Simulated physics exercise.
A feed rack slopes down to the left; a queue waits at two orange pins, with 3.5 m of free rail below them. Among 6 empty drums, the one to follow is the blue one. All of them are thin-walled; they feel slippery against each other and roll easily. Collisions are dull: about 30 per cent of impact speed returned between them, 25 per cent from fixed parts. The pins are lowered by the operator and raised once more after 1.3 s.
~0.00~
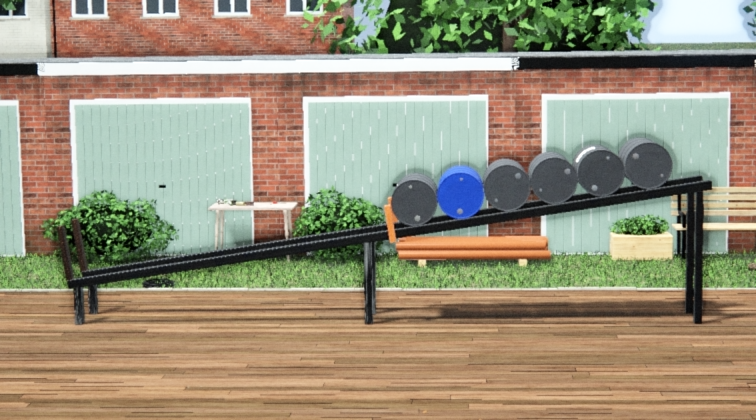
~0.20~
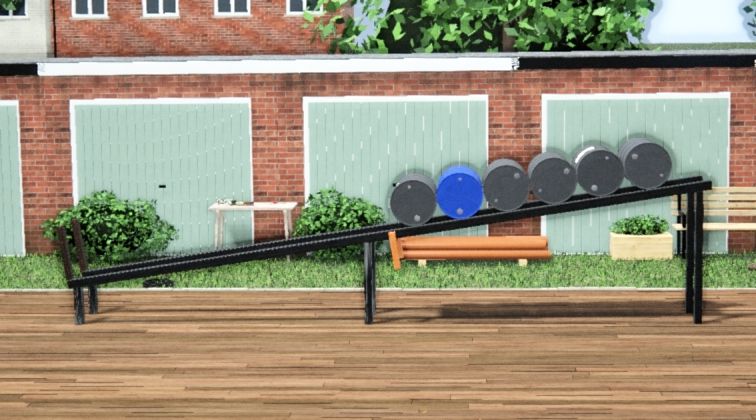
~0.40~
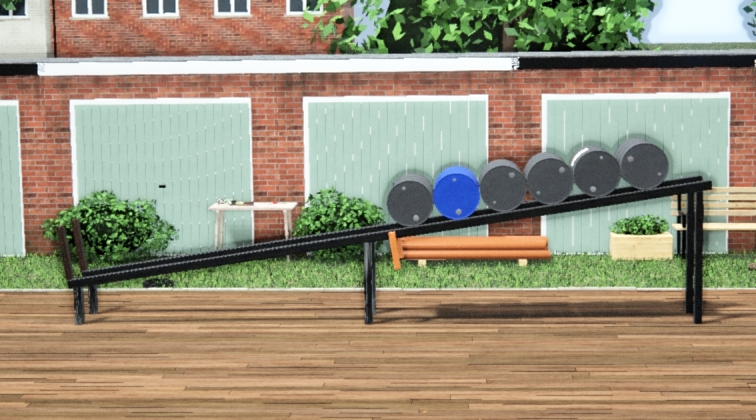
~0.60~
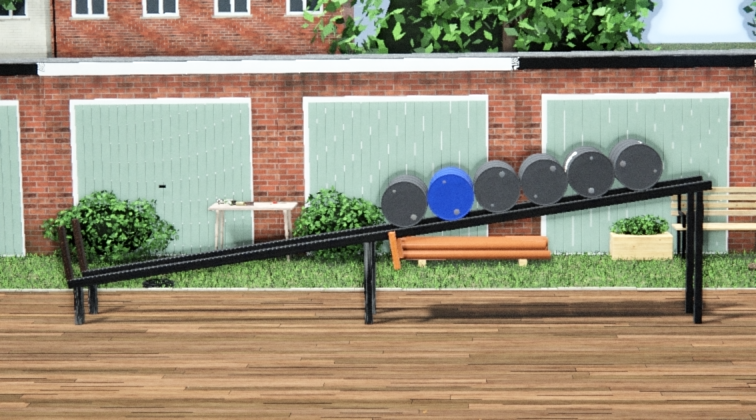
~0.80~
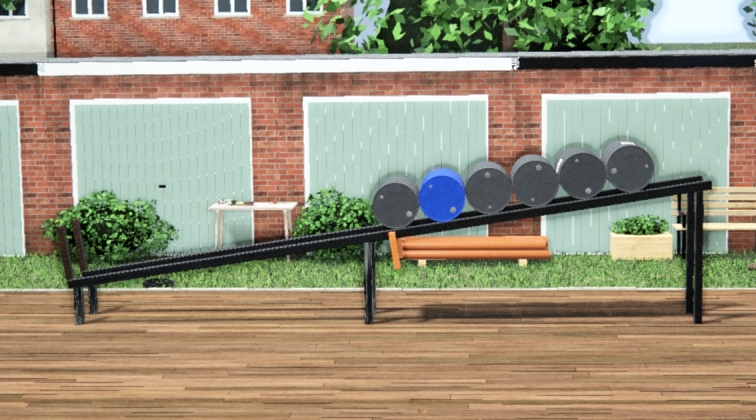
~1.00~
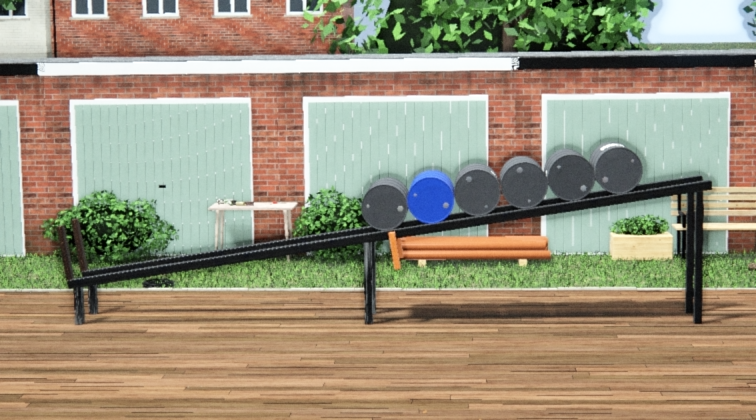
The clip shows six drums, one blue and the rest dark grey, lined up on a black rack sloping down to the left in front of garage doors; they stay nearly still, then roll a short way down together.
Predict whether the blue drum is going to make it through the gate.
The blue drum slips past, as it turns out.
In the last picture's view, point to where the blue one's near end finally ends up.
Look near pixel (135, 247).
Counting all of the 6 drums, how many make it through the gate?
Altogether that makes 2.
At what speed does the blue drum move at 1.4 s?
Estimated speed near 3.0 m/s.
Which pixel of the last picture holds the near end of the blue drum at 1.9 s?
Around pixel (366, 170).
By 1.4 s, blue is on the rails, 15 cm above the pins, rolling left; 1 below the pins.
By 1.9 s, blue is in the air, 15 cm below the pins, rolling left; 2 below the pins.
Finally (4.5 s), blue is on the rails, 265 cm below the pins; 2 below the pins.
